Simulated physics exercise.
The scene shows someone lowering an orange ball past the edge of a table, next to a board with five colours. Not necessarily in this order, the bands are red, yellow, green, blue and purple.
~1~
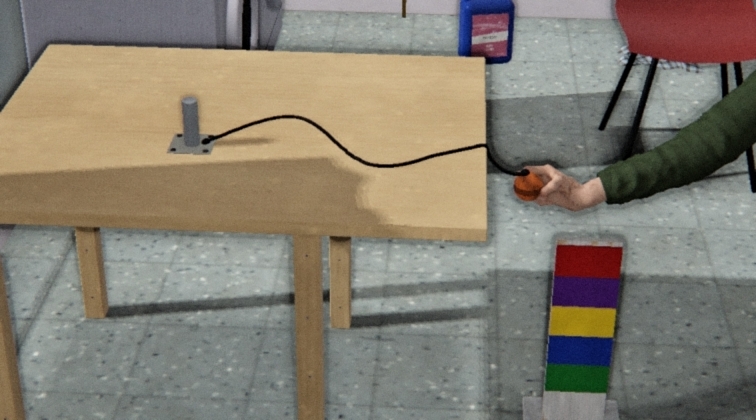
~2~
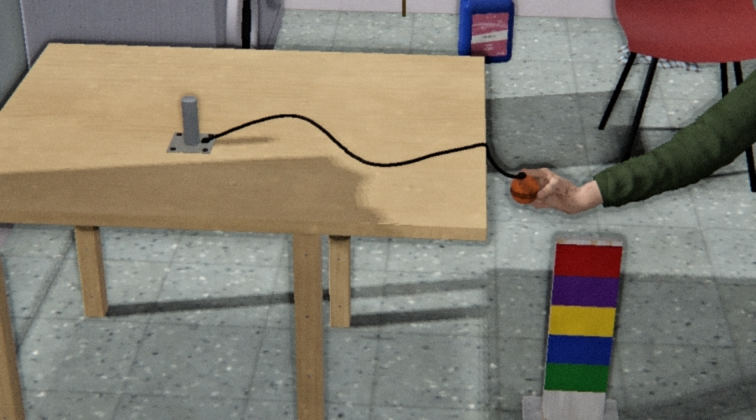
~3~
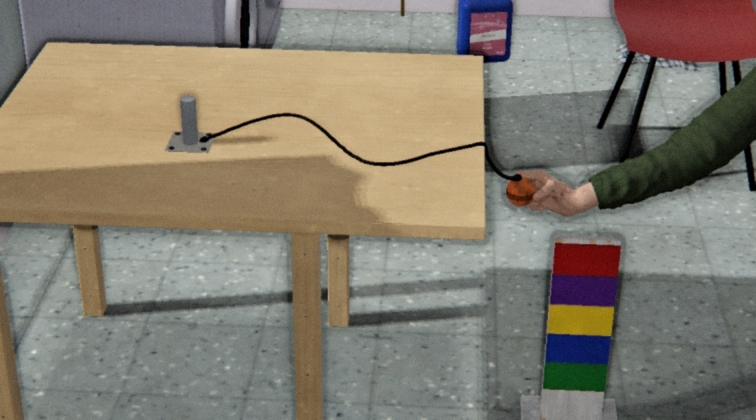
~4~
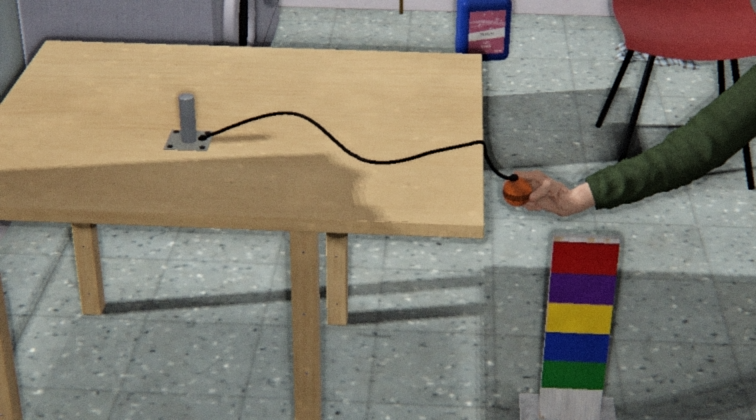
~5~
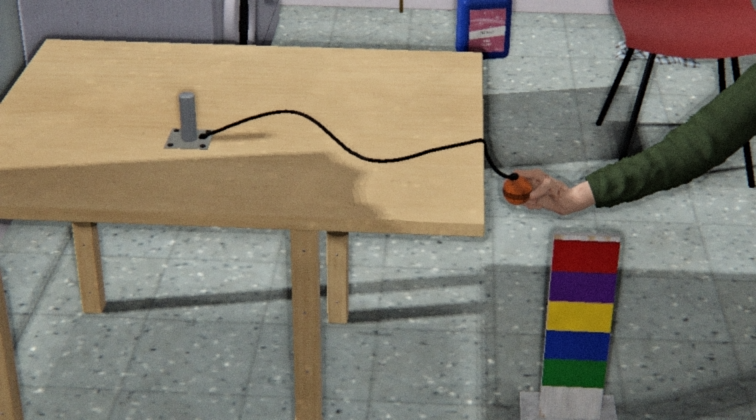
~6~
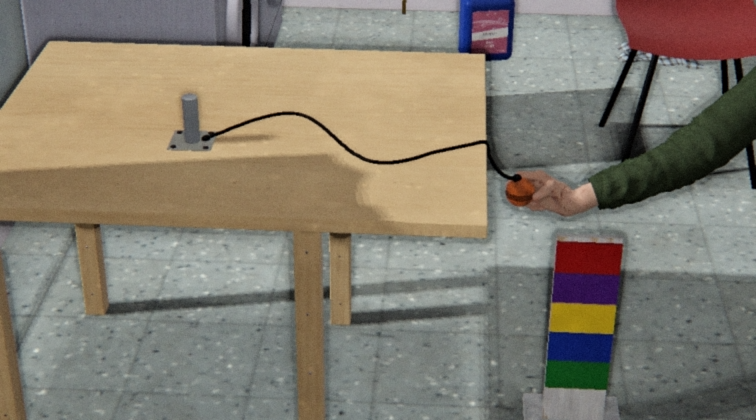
At the start, a hand in a green sleeve holds an orange ball just off the right edge of a wooden table, with a black lead running to a metal post. The hand and ball drift very slightly left, then shift barely back right, while the colour-banded board stays put.
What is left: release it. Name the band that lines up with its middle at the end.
It lines up with purple.
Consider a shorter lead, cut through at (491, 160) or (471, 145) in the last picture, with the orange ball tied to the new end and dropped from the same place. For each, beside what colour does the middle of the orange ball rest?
First try: Red; second try: Higher than all five.
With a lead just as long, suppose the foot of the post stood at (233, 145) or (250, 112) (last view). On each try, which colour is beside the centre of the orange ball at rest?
For the first spot, yellow; for the second, yellow.
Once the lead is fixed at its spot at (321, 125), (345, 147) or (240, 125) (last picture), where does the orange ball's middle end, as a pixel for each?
Respectively (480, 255), (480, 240) and (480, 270).
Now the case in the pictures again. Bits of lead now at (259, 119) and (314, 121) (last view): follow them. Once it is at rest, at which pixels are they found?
First: (276, 141). Second: (343, 140).
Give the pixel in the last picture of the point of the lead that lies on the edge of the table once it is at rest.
That spot is near (409, 160).
Soon after, ball near (490, 281); level with purple.
Then, ball near (476, 283); level with purple.
At rest, ball near (482, 284); level with purple. The purple one.
